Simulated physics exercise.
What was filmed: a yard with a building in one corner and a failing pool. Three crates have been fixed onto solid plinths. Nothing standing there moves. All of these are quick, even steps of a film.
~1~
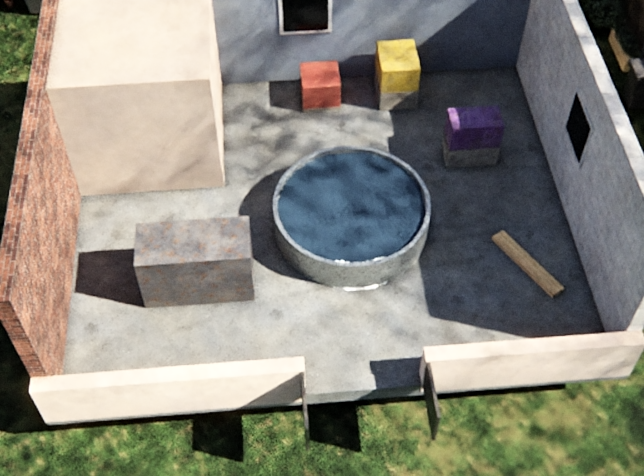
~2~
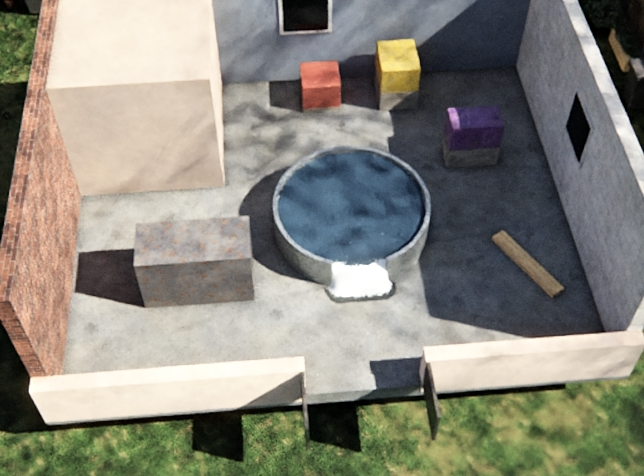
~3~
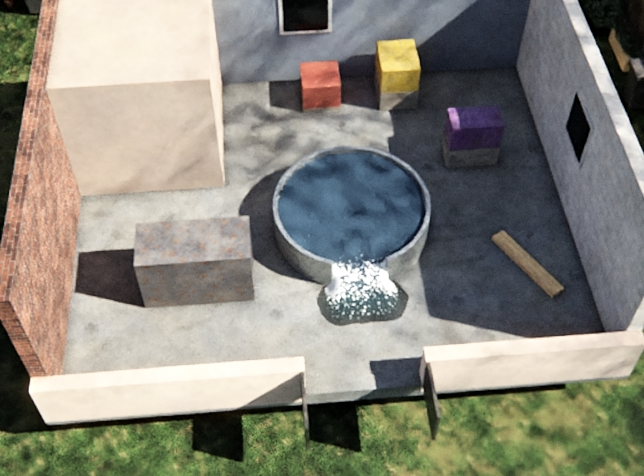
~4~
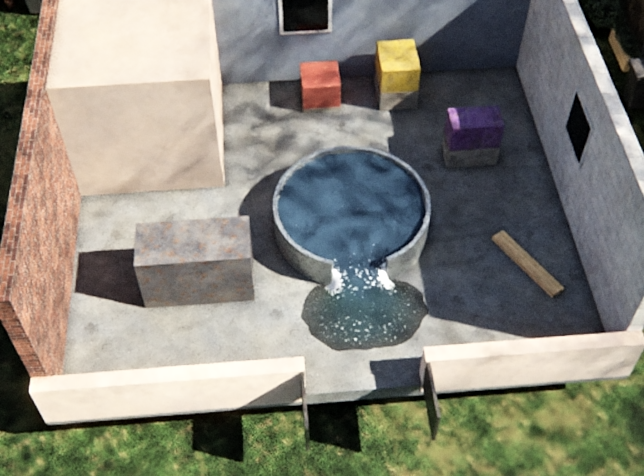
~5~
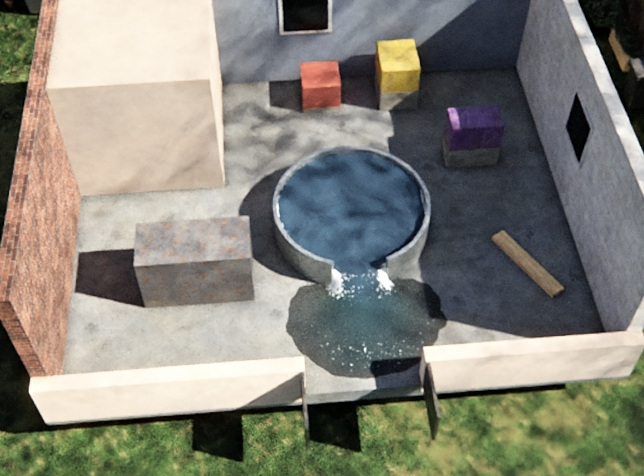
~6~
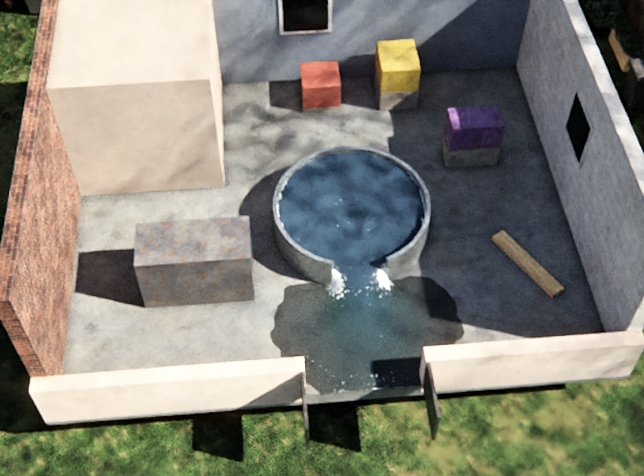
Water fills a round grey pool in a walled yard, seen from above by a still camera. A pale block building stands at back left, a grey block at left, red and yellow boxes at the back, and a purple-topped box and a wooden plank at right. White water bursts through the pool's front, then pours through a gap and spreads in a widening dark sheet to the front wall's opening.
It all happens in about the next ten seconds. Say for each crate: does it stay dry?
My prediction: Looks like the red crate is out of reach of the water; looks like the purple crate is out of reach of the water; looks like the yellow crate is out of reach of the water.
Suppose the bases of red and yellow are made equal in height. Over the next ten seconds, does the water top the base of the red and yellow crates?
Red: Stays clear; yellow: Stays clear.
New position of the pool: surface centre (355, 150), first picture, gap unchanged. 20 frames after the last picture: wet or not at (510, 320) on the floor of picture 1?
That point would end up soaked.
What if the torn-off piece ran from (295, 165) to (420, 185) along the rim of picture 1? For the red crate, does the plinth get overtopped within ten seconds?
The red is reached.
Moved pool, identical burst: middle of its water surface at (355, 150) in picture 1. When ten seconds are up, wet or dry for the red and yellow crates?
I reckon the red one is unharmed, while the yellow one is unharmed.
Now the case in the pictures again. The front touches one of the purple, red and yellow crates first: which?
The purple-painted one.
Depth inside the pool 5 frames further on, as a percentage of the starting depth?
80 percent or thereabouts.
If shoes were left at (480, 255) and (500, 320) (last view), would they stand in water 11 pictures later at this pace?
In order: Waterless and submerged.
A moment on, water covers 15 % of the floor; the red crate not reached, the purple crate not reached, the yellow crate not reached.
Next, water covers 20 % of the floor; the red crate not reached, the purple crate not reached, the yellow crate not reached.
Then, water covers 30 % of the floor; the red crate not reached, the purple crate not reached, the yellow crate not reached.
Later, water covers 45 % of the floor; the red crate not reached, the purple crate water round its plinth, the yellow crate not reached.
In the end, water covers 65 % of the floor; the red crate stayed above the water, the purple crate stayed above the water, the yellow crate stayed above the water.
